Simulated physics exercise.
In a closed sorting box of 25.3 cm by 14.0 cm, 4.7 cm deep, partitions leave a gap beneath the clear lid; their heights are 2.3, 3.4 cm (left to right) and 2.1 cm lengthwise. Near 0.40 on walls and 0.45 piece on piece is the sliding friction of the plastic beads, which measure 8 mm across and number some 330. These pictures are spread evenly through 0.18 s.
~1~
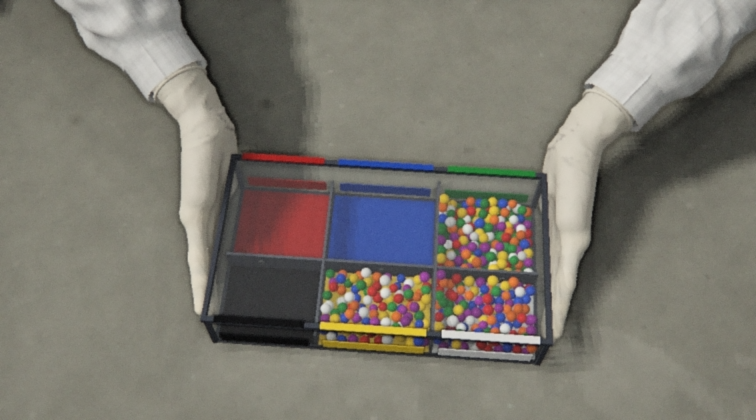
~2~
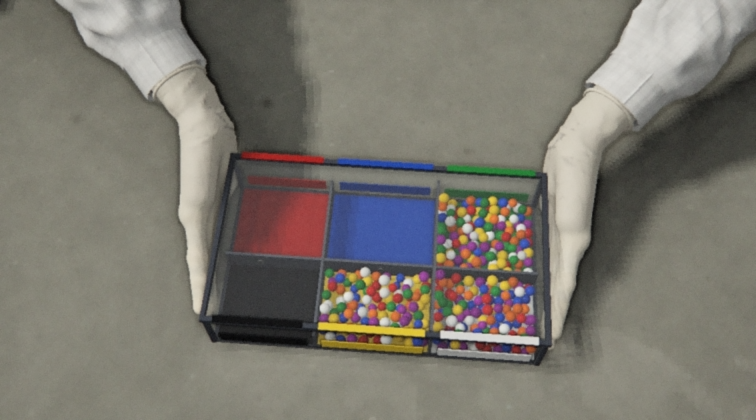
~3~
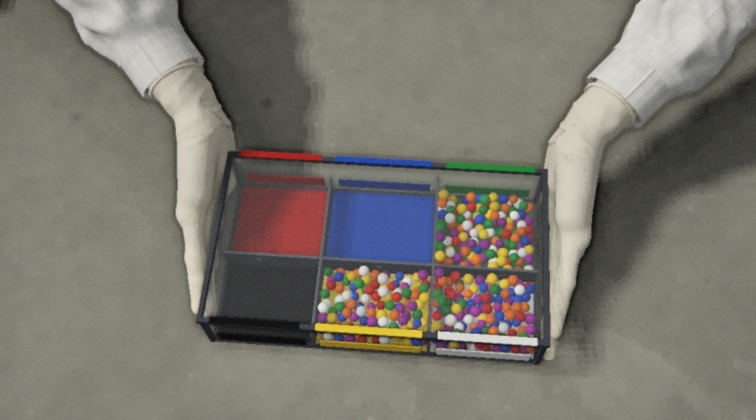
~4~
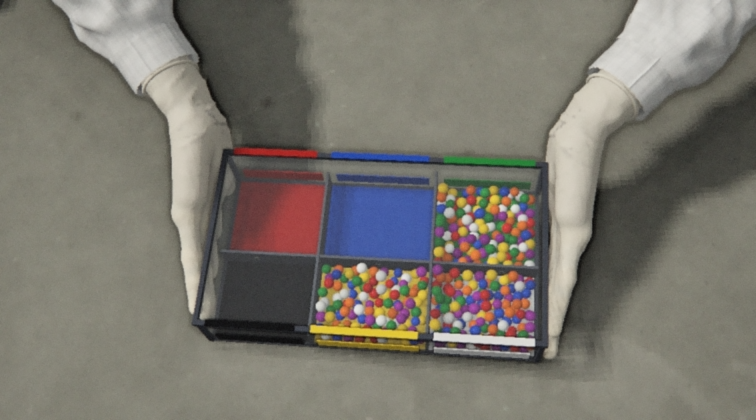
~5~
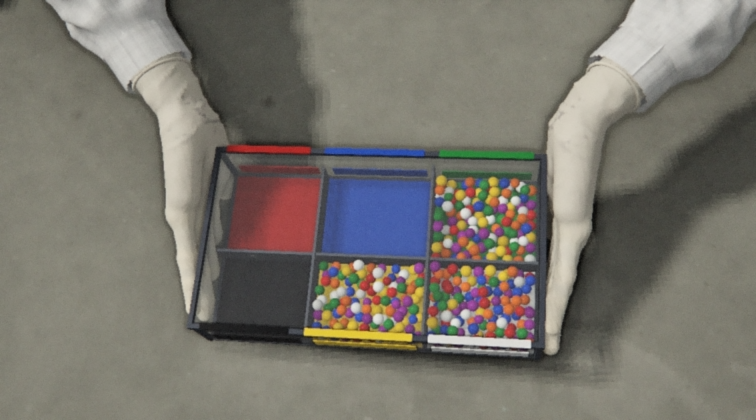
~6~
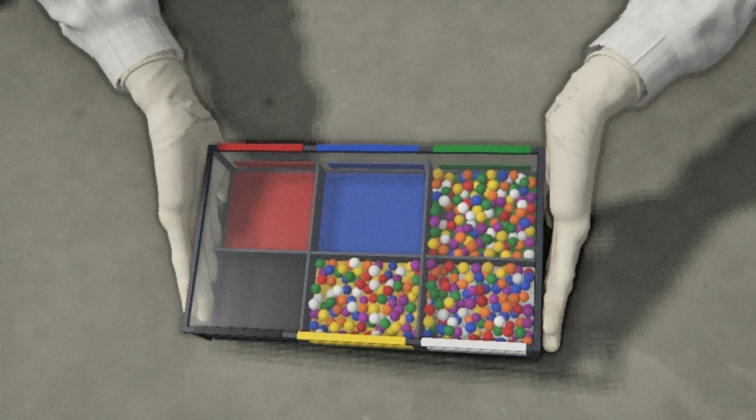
To begin with, two gloved hands hold a clear-lidded sorting box with six compartments, small multicoloured balls filling the green, yellow and white ones while the red, blue and black ones sit empty. The hands then gradually tilt the box, its left front corner lowest, and the balls stay in their compartments.
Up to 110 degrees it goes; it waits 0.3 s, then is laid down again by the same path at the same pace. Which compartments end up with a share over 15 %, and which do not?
As I see it, red: Holds a share within the limit; blue: Holds a share within the limit; green: Holds a share within the limit; yellow: Holds a share past the limit; white: Holds a share past the limit; black: Holds a share past the limit.
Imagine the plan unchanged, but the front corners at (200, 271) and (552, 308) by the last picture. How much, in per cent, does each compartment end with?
Each compartment ends with, in per cent, red 0, blue 30, green 70, yellow 0, white 0 and black 0.
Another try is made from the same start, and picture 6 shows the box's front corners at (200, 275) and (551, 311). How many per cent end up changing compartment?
I'd say close to 65 in a hundred.
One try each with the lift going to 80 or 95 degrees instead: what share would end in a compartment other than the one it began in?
Roughly 35 percent, then roughly 55 percent.
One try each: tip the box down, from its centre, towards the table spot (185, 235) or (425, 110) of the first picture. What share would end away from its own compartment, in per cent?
I'd put it at about 50 per cent for the first tilt and about 65 per cent for the second.
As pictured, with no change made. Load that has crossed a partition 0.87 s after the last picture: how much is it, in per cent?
Roughly 45 percent.
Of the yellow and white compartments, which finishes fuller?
The white compartment.
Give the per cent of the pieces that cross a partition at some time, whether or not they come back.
50 per cent, give or take.
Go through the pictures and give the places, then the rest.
In the first frame, box tilt 0 degrees, front corners at (207, 317) and (547, 340); green 35 %, yellow 30 %, white 35 %.
In the second frame, box tilt 1 degrees, front corners at (205, 317) and (546, 341).
In the third frame, box tilt 3 degrees, front corners at (202, 318) and (544, 341).
In the fourth frame, box tilt 7 degrees, front corners at (198, 321) and (542, 342), lowest corner left front.
In the fifth frame, box tilt 11 degrees, front corners at (193, 324) and (539, 343), lowest corner left front.
In the sixth frame, box tilt 16 degrees, front corners at (188, 327) and (534, 345), lowest corner left front; green 35 %, yellow 30 %, white 35 %.
Then, 0.87 s after the last picture, tilt 110 degrees; green 5 %, yellow 30 %, white 50 %, black 15 %.
Then, 1.45 s after the last picture, tilt 59 degrees; green 5 %, yellow 25 %, white 50 %, black 25 %.
Then, 2.08 s after the last picture, tilt 0 degrees; green 5 %, yellow 25 %, white 50 %, black 25 %.
In the end, red 0 %, blue 0 %, green 5 %, yellow 25 %, white 50 %, black 25 %.
